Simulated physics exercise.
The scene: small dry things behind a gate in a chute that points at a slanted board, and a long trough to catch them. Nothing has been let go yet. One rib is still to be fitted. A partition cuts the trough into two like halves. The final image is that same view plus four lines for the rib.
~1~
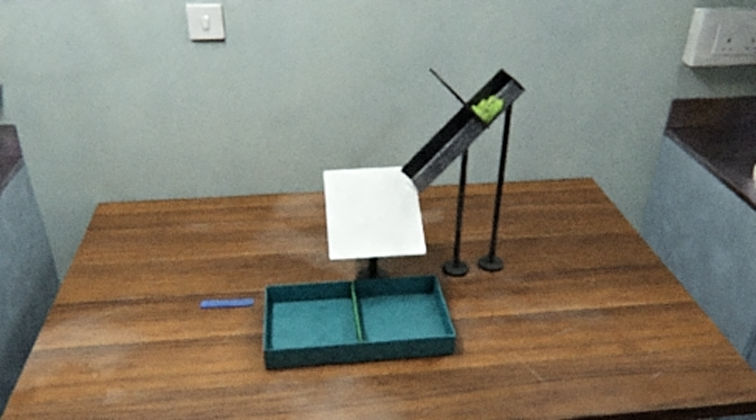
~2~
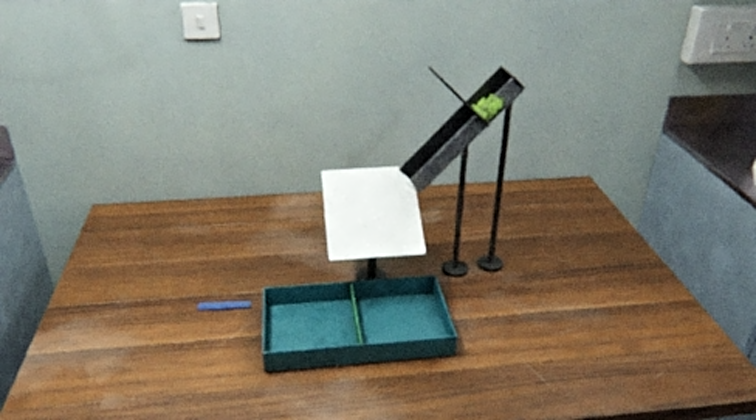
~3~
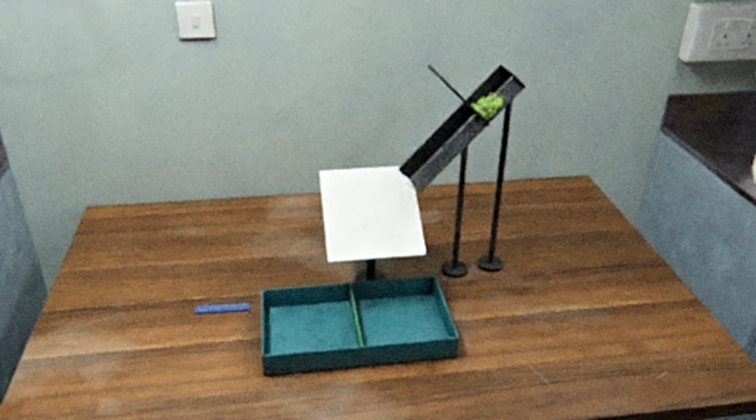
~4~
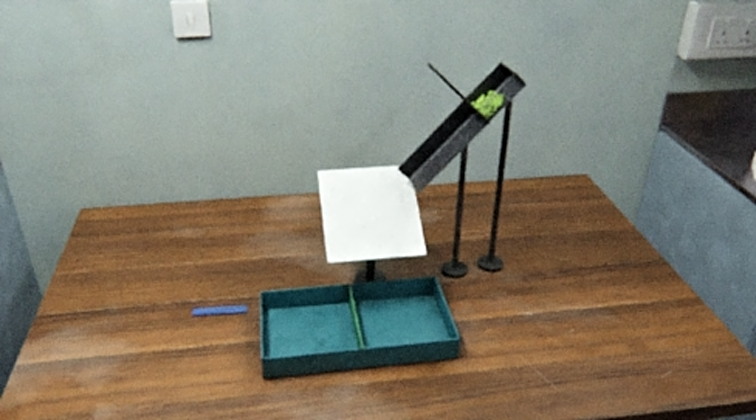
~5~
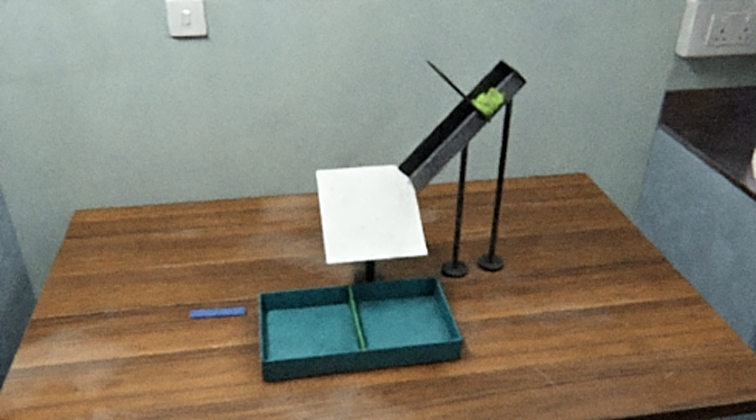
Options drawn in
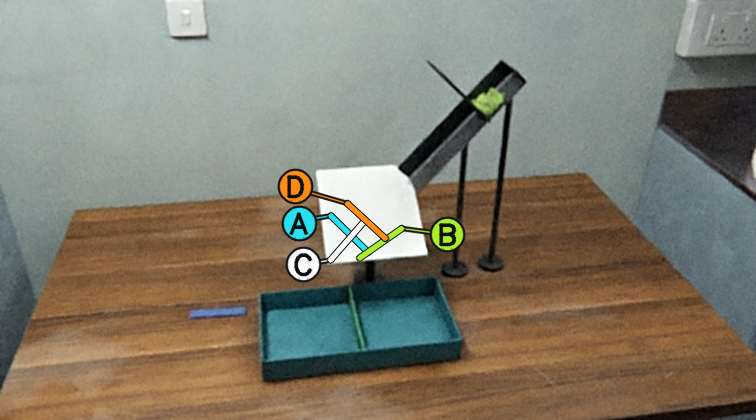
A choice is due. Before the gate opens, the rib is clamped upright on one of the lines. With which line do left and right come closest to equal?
It is C.
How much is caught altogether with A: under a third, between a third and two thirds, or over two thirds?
Line A gives over two thirds.
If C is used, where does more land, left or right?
More lands on the left.
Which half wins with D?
The right half.
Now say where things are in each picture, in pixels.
Load behind the gate at (487, 108), dried peas; lip of the chute at (415, 187), sloping fairly steeply, in the first picture.
Middle of the board at (372, 211), tilted fairly steeply; middle of its low edge at (378, 257); of its high edge at (367, 168), in the second picture.
Front corners of the trough at (263, 356) and (458, 337); front end of its middle wall at (362, 346), in the third picture.
Middle of the load at (487, 103); lip at (413, 186), in the fourth picture.
Middle of the load at (487, 101); lip at (413, 185), in the fifth picture.
On the marked copy, line A from (330, 215) to (368, 252); line B from (401, 228) to (359, 257); line C from (364, 221) to (330, 260); line D from (347, 203) to (385, 238).
If A is chosen, of what is caught, a stray few in the left half, nearly all in the right.
If B is chosen, of what is caught, nearly all in the left half, a stray few in the right.
If C is chosen, of what is caught, about two thirds in the left half, about a third in the right.
If D is chosen, of what is caught, a stray few in the left half, nearly all in the right.
